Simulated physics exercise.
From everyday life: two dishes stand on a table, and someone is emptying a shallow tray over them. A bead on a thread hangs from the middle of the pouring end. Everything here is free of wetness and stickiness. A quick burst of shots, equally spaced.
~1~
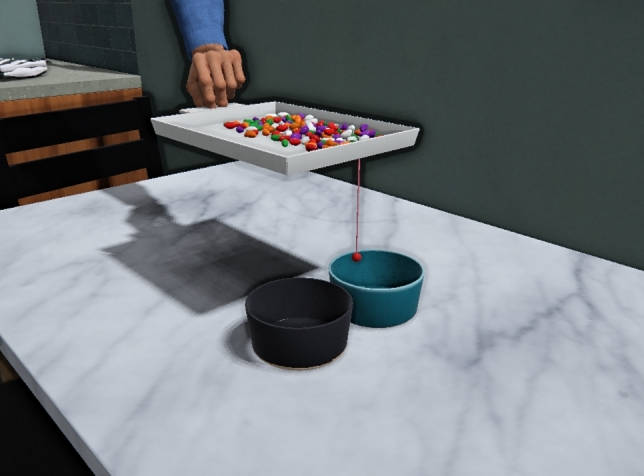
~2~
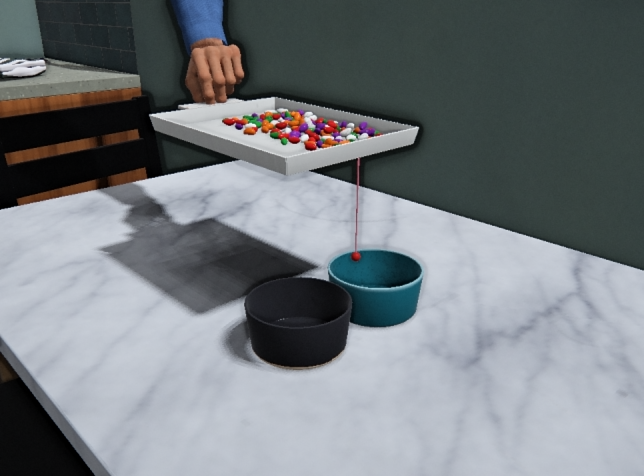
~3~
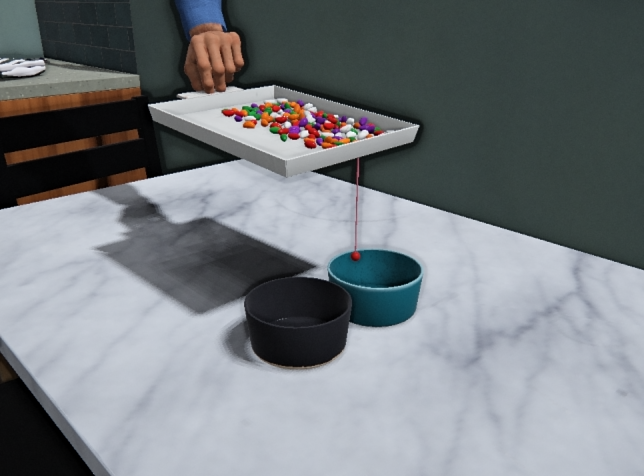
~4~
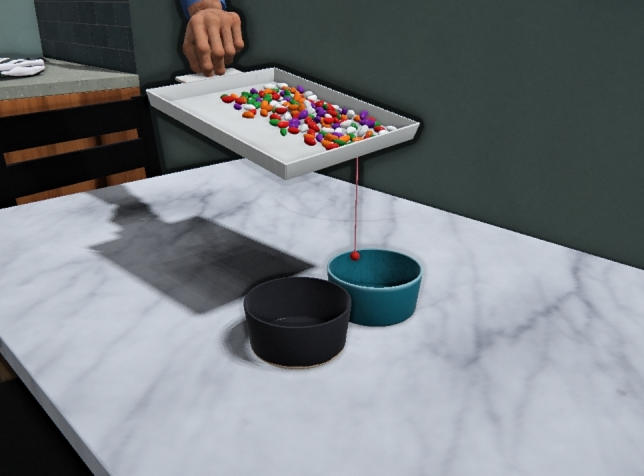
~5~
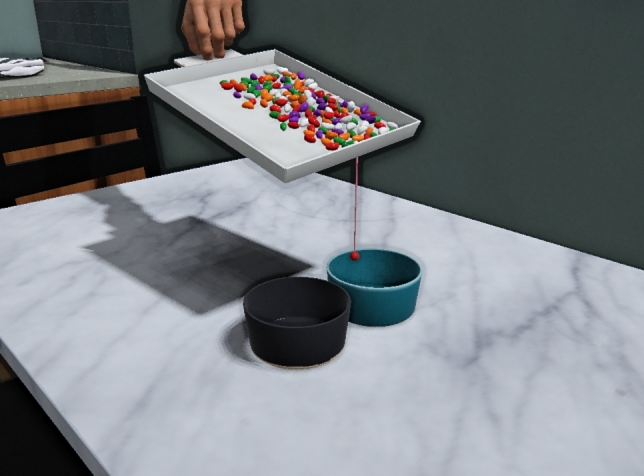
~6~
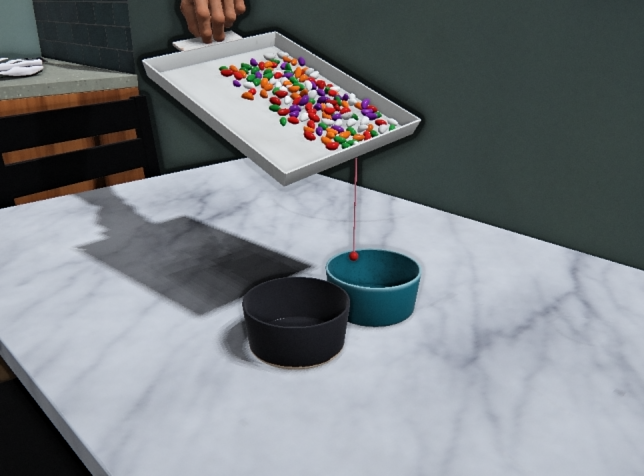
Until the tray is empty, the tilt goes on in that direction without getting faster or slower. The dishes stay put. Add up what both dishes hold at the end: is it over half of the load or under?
It comes to over half.
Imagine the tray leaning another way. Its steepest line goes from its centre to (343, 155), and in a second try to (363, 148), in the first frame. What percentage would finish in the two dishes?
First case: 40 %; second case: 30 %.
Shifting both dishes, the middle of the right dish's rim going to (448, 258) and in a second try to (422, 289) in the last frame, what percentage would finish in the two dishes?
About 40 per cent first, then about 40 per cent.
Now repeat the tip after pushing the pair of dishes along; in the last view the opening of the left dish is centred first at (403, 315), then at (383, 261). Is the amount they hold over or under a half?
Try 1: A lesser share; try 2: A lesser share.
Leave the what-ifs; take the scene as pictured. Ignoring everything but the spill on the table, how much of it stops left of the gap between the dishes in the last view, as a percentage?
20 %, roughly.
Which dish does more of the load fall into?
Observation: The one at left.
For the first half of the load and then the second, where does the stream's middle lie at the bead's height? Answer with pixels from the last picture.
Half one: (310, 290), half two: (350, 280).
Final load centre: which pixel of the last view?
Roughly at pixel (308, 339).
Shortly afterwards, tray tipped steeply; all but a few on the tray; only a few in the air.
Next, tray tipped past a quarter turn; the bulk on the tray; a little in the left dish; only a few in the right dish; only a few outside both; a little in the air.
Some moments later, tray tipped past a quarter turn; near two thirds in the left dish; a little in the right dish; near a quarter outside both.
In the end, tray tipped past a quarter turn; near two thirds in the left dish; a little in the right dish; near a quarter outside both.
